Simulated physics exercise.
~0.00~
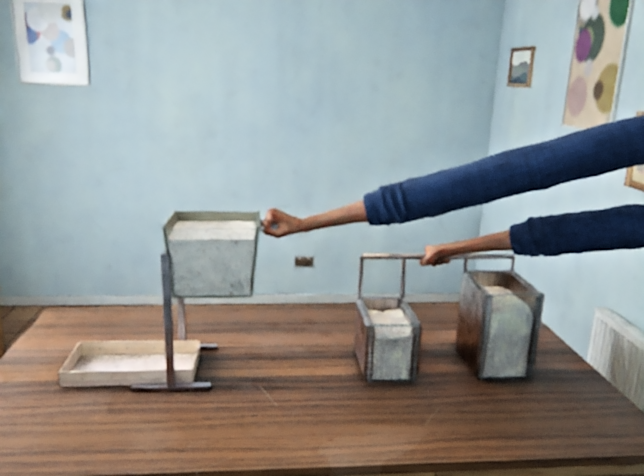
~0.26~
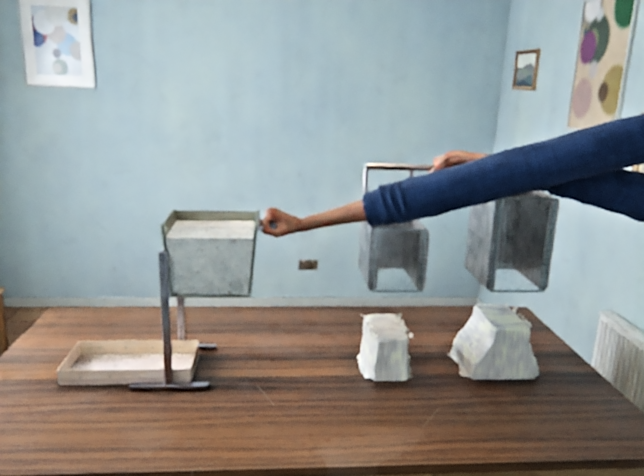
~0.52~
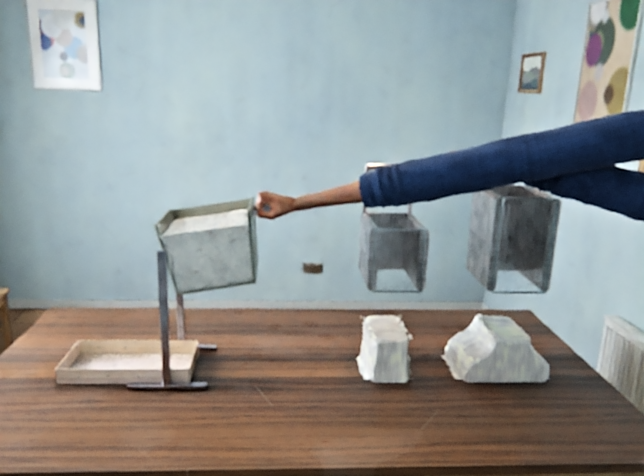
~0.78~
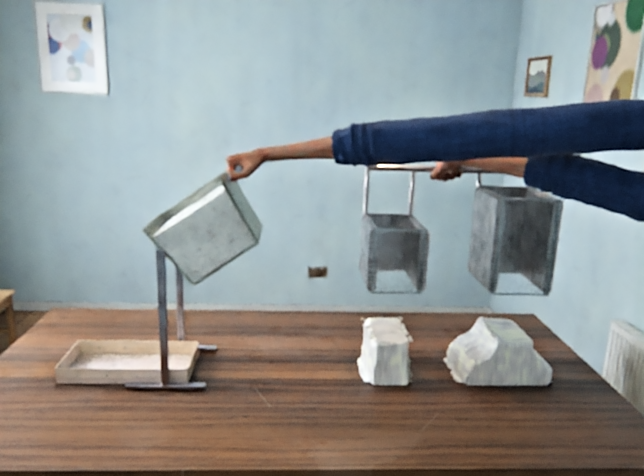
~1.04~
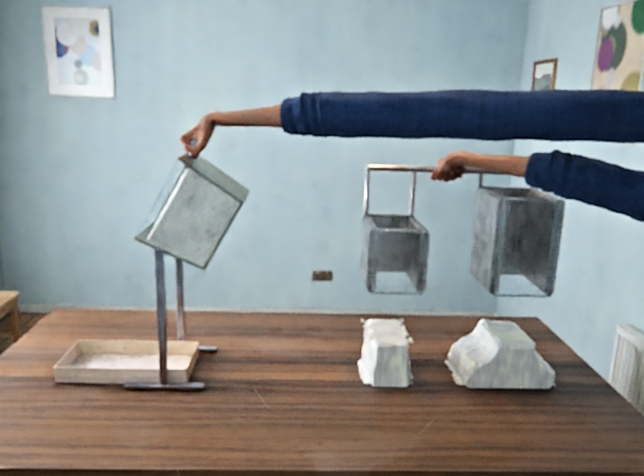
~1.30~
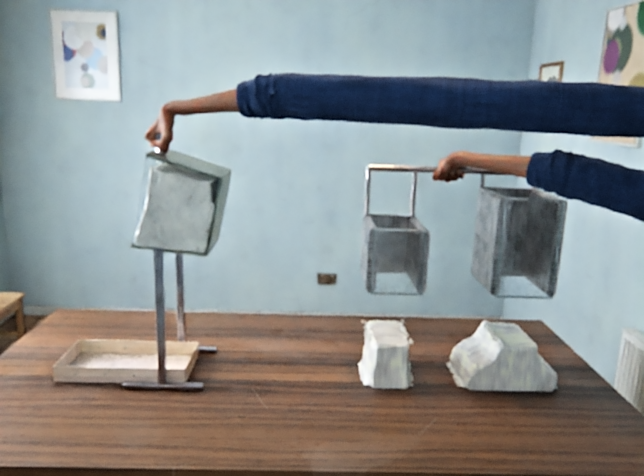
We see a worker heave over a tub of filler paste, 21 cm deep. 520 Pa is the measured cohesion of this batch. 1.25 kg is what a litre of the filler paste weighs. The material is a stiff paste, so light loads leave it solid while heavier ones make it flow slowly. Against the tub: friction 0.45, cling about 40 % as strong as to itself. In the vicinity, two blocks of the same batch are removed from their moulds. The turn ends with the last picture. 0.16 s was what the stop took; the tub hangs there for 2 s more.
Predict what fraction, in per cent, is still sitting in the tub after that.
Near 63 % is still in the tub.
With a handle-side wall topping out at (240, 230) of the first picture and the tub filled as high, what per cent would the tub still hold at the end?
Close to 100 per cent would still be in the tub.
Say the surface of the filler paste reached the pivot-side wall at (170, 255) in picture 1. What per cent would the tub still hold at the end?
It would come to roughly 100 percent.
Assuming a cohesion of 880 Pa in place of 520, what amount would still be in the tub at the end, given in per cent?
Around 100 per cent.
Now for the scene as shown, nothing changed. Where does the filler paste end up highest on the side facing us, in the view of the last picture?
(167, 202).
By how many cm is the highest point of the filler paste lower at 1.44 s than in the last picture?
Roughly 4 cm.
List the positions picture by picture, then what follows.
In the first frame, handle-side rim at (256, 228), tilt 0 degrees; crest of the filler paste at (171, 238); block heights 16 cm, 25 cm (left to right).
In the second frame, handle-side rim at (255, 227), tilt 0 degrees; crest of the filler paste at (169, 237); block heights 15 cm, 19 cm (left to right).
In the third frame, handle-side rim at (247, 212), tilt 10 degrees; crest of the filler paste at (242, 224); block heights 15 cm, 16 cm (left to right).
In the fourth frame, handle-side rim at (219, 179), tilt 35 degrees; crest of the filler paste at (220, 192); block heights 15 cm, 16 cm (left to right).
In the fifth frame, handle-side rim at (178, 160), tilt 61 degrees; crest of the filler paste at (190, 171); block heights 15 cm, 16 cm (left to right).
In the sixth frame, handle-side rim at (146, 157), tilt 79 degrees; crest of the filler paste at (155, 171); block heights 15 cm, 16 cm (left to right).
After 1.44 s, the tub is at 79 degrees and holds 95 %.
After 1.61 s, the tub is at 79 degrees and holds 77 %.
After 1.78 s, the tub is at 79 degrees and holds 66 %.
After 1.95 s, the tub is at 79 degrees and holds 63 %.
After 3.30 s, the tub is at 79 degrees and holds 63 %.
